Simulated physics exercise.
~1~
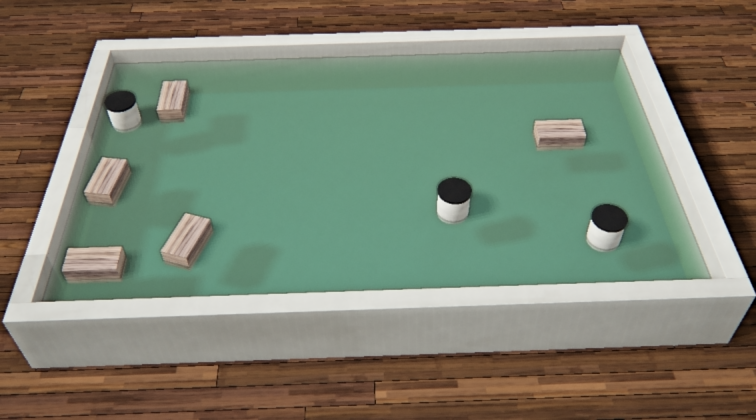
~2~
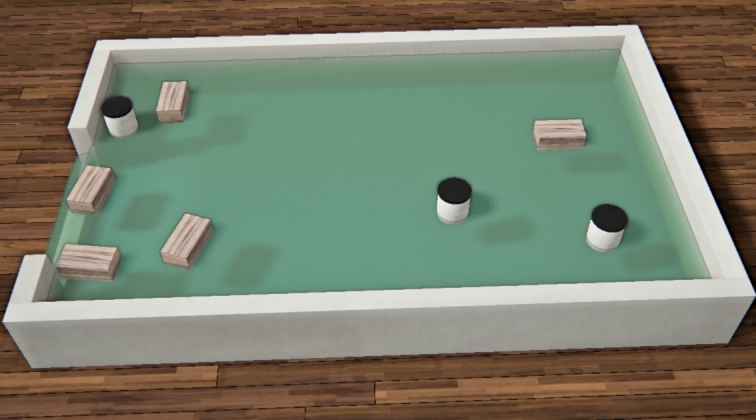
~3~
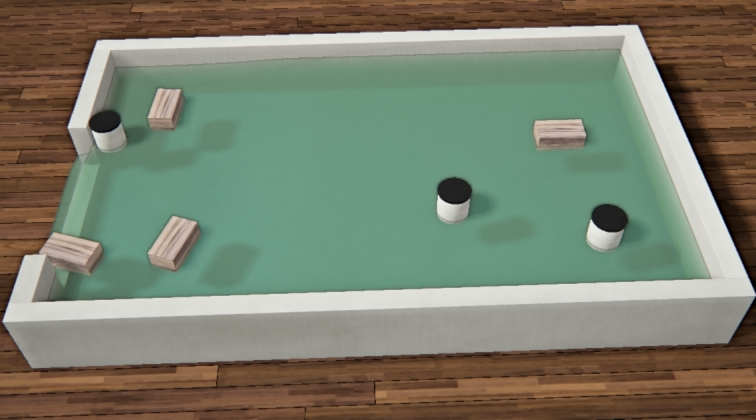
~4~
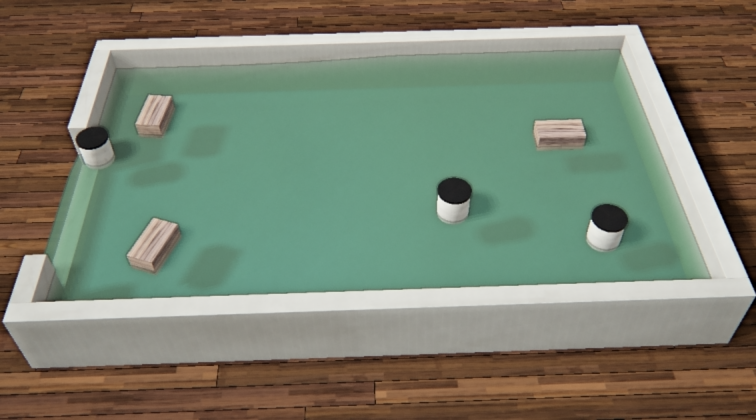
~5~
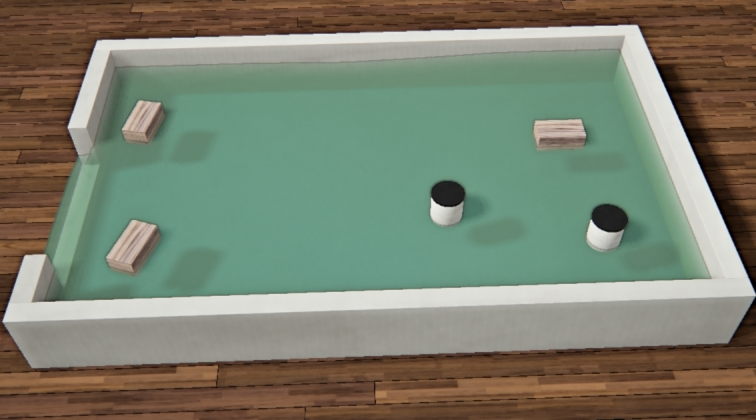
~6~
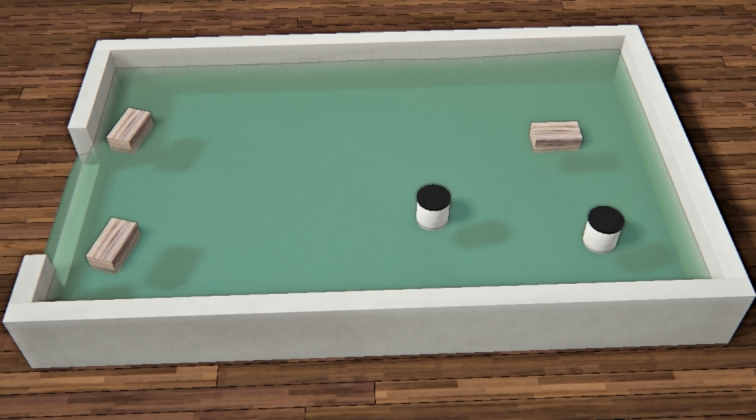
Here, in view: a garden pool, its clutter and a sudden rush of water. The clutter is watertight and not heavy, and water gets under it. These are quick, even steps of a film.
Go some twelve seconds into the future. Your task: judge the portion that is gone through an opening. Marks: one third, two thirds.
Fraction: One third to two thirds.
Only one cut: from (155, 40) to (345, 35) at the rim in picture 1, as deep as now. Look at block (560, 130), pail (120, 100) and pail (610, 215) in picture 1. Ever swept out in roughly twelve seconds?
Okay, so: Never exits for the first, makes it outside for the second, never exits for the third.
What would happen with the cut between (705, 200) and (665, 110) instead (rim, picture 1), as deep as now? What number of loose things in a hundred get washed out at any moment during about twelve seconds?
Near 40 percent.
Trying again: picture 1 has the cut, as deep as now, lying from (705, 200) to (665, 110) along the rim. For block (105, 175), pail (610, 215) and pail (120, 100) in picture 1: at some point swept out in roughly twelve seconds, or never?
Going through them, number one is held back, number two is flushed away and number three is held back.
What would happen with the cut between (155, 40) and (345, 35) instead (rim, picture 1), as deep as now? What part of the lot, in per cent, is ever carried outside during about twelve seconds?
Close to 40 percent, more or less.
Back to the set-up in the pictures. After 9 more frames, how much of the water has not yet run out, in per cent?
74 %.
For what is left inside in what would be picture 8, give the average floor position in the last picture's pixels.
Mean position: About (335, 227).
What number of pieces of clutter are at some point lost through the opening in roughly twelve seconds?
By my count, 5.
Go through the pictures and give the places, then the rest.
The first picture shows a block at (186, 235) floats; a block at (172, 95), afloat; 0 of 8 have shifted.
The second picture shows a block at (186, 235) floats; a block at (172, 96) floats; 2 of 8 have shifted.
The third picture shows a block at (173, 238) floats, close to its start; a block at (165, 103), afloat, close to its start; 5 of 8 have shifted.
The fourth picture shows a block at (153, 240) floats, close to its start; a block at (154, 110), afloat, close to its start; 5 of 8 have shifted.
The fifth picture shows a block at (132, 242) floats, a stride from its start; a block at (142, 116) floats, close to its start; 5 of 8 have shifted.
The sixth picture shows a block at (112, 239), afloat, a stride from its start; a block at (129, 125) floats, a stride from its start; 6 of 8 have shifted.
A moment on, 3 of 8 are out; 5 afloat.
Next, 5 of 8 are out; 3 afloat.
Later, 5 of 8 are out; 3 afloat.
In the end, 5 of 8 are out; 3 afloat.
